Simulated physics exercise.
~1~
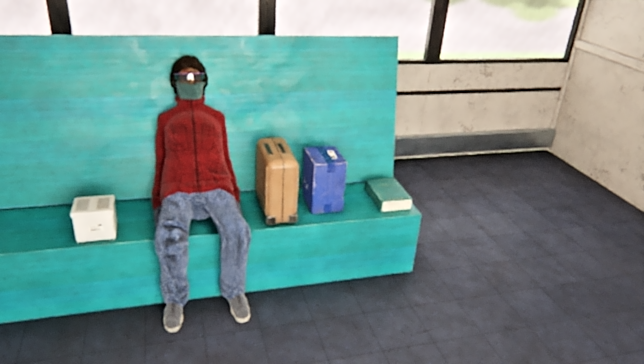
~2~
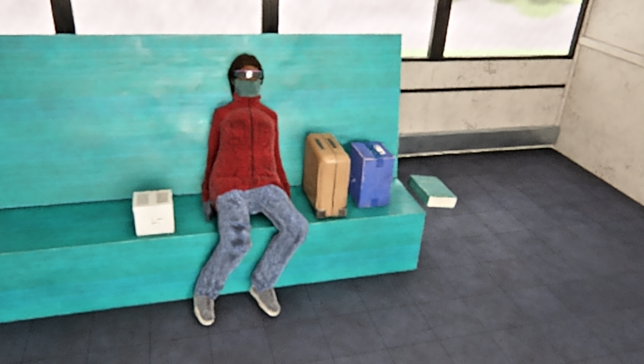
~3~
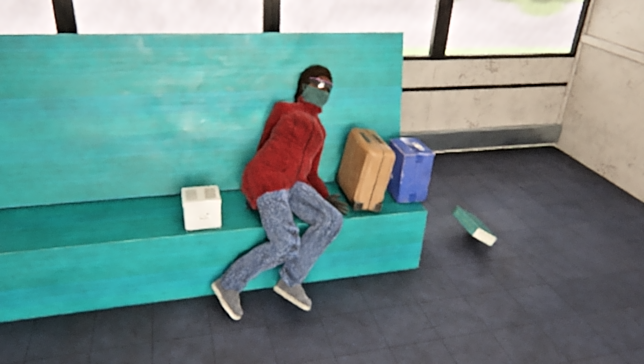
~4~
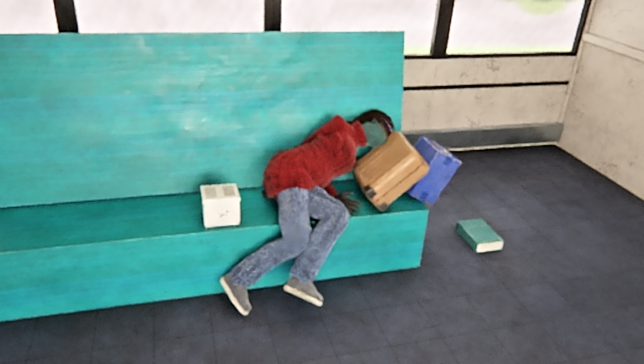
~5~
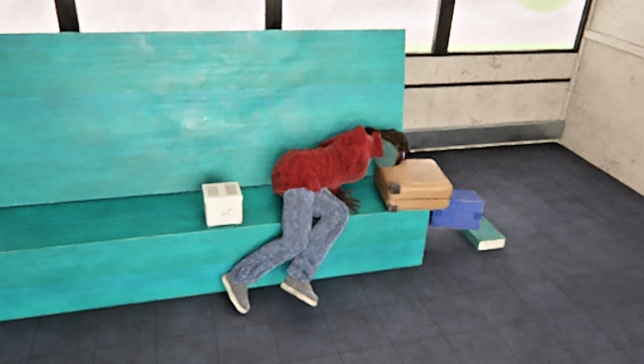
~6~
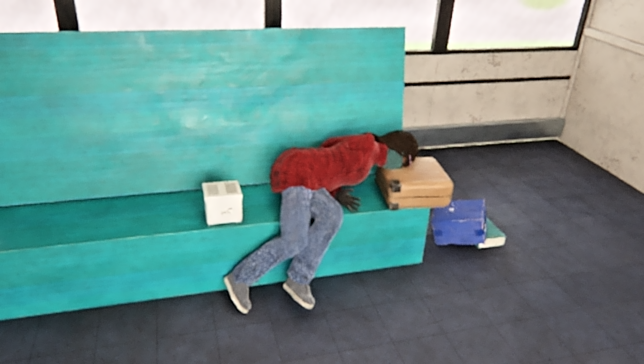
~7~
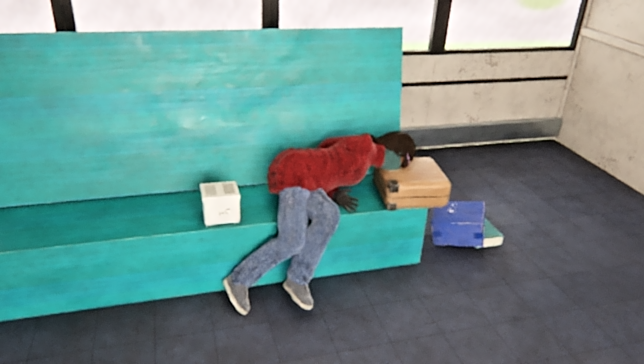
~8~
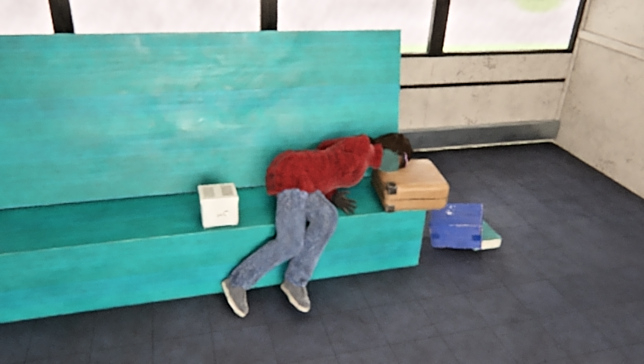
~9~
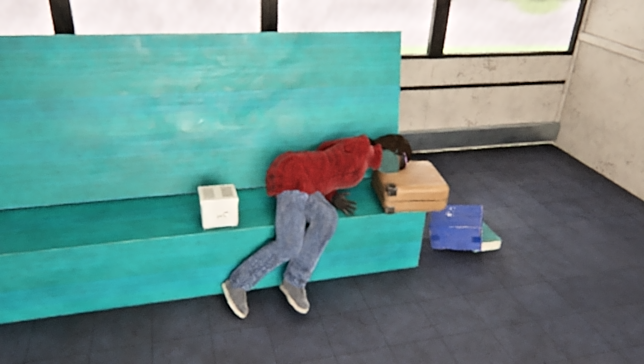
A person in a red jacket dozing on a teal bench slid right and slumped sideways against a brown case, tipping it over, while a teal folder and blue pack dropped to the floor; the sleeper, case and white tub stayed on the bench.
